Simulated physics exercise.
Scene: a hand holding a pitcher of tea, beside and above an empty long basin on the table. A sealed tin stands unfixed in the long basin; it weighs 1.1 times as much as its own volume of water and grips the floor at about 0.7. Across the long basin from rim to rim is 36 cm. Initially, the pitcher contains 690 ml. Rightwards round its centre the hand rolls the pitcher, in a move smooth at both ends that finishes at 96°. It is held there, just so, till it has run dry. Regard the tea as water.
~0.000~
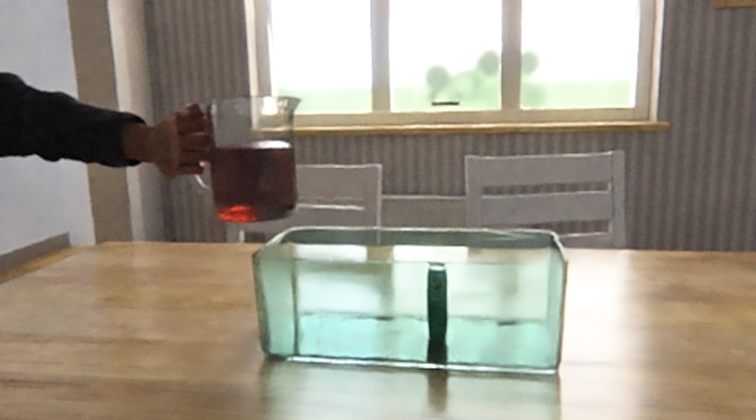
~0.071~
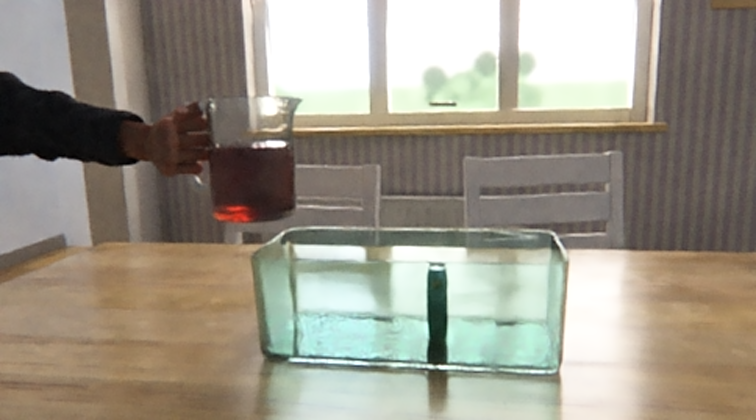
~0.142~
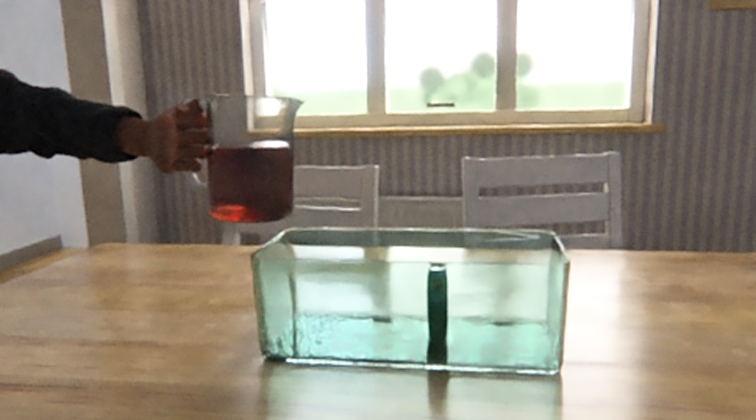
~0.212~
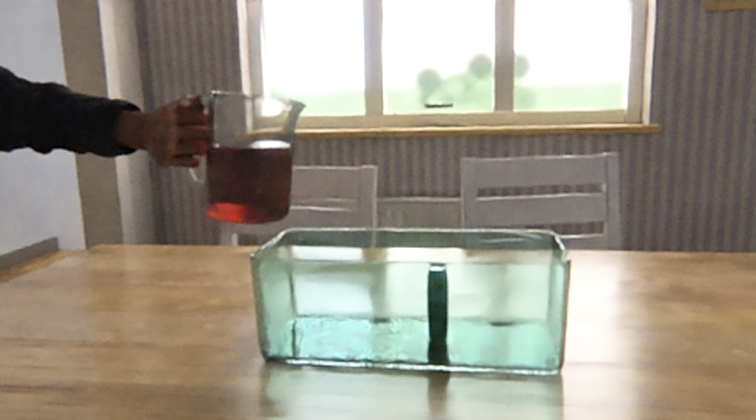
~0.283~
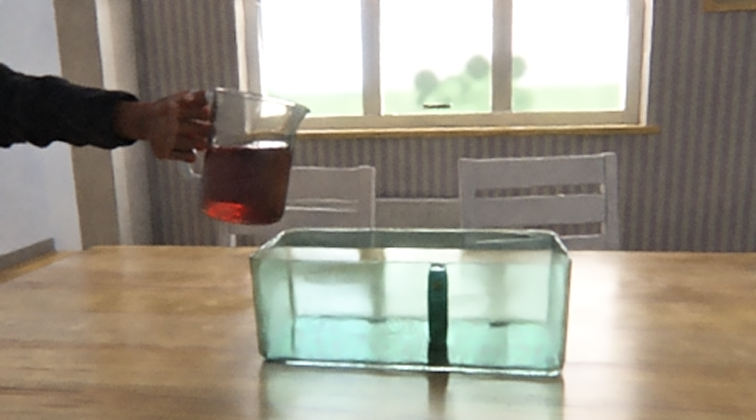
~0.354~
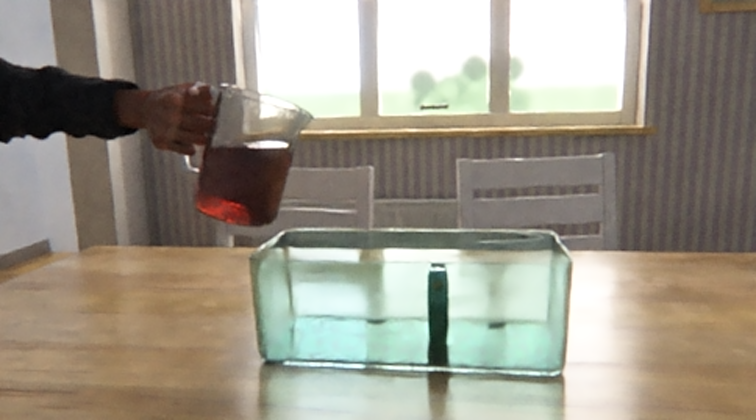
On a wooden table by a window, a long glass basin with a dark upright piece inside sits in place while a hand above its left end gradually tilts a glass pitcher of reddish-brown liquid to the right.
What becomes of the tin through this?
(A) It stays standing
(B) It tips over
The answer is A.
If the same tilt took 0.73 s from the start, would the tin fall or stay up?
With that tilt, the tin stays on its base.
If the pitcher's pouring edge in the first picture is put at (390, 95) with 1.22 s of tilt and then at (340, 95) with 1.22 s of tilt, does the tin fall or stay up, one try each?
Trial 1 - tin stays standing; trial 2 - tin tips.
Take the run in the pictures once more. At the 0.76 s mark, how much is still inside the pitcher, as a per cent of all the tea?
Around 98 percent.
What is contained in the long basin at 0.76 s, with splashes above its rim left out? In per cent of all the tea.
I reckon close to 0 percent of it.
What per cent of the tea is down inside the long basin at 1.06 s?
Looks like about 26 % of the whole amount.
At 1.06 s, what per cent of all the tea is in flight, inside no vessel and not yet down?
Near 16 percent.
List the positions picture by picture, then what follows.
In the first frame, it leans 0°; its right rim is at (302, 97); the tea meets the walls at (217, 146) and (291, 146); the long basin's rim runs from (272, 243) to (560, 248); the tin's top is at (437, 270).
In the second frame, it leans 1°; its right rim is at (302, 98); the tea meets the walls at (216, 147) and (290, 146).
In the third frame, it leans 3°; its right rim is at (304, 100); the tea meets the walls at (215, 147) and (290, 146).
In the fourth frame, it leans 7°; its right rim is at (307, 104); the tea meets the walls at (215, 147) and (290, 146).
In the fifth frame, it leans 12°; its right rim is at (312, 109); the tea meets the walls at (214, 148) and (291, 146).
In the sixth frame, it leans 19°; its right rim is at (316, 117); the tea meets the walls at (212, 148) and (292, 147).
Then, 0.76 s in, the tilt is 67° and 98 per cent is still to pour; the tin stands where it began.
Then, 1.06 s in, the tilt is 92° and 58 per cent is still to pour; the tin stands where it began.
Then, 1.38 s in, the tilt is 96° and 18 per cent is still to pour; the tin stands where it began.
Then, 1.72 s in, the tilt is 96° and 5 per cent is still to pour; the tin stands where it began.
Finally, the tin stands where it began.
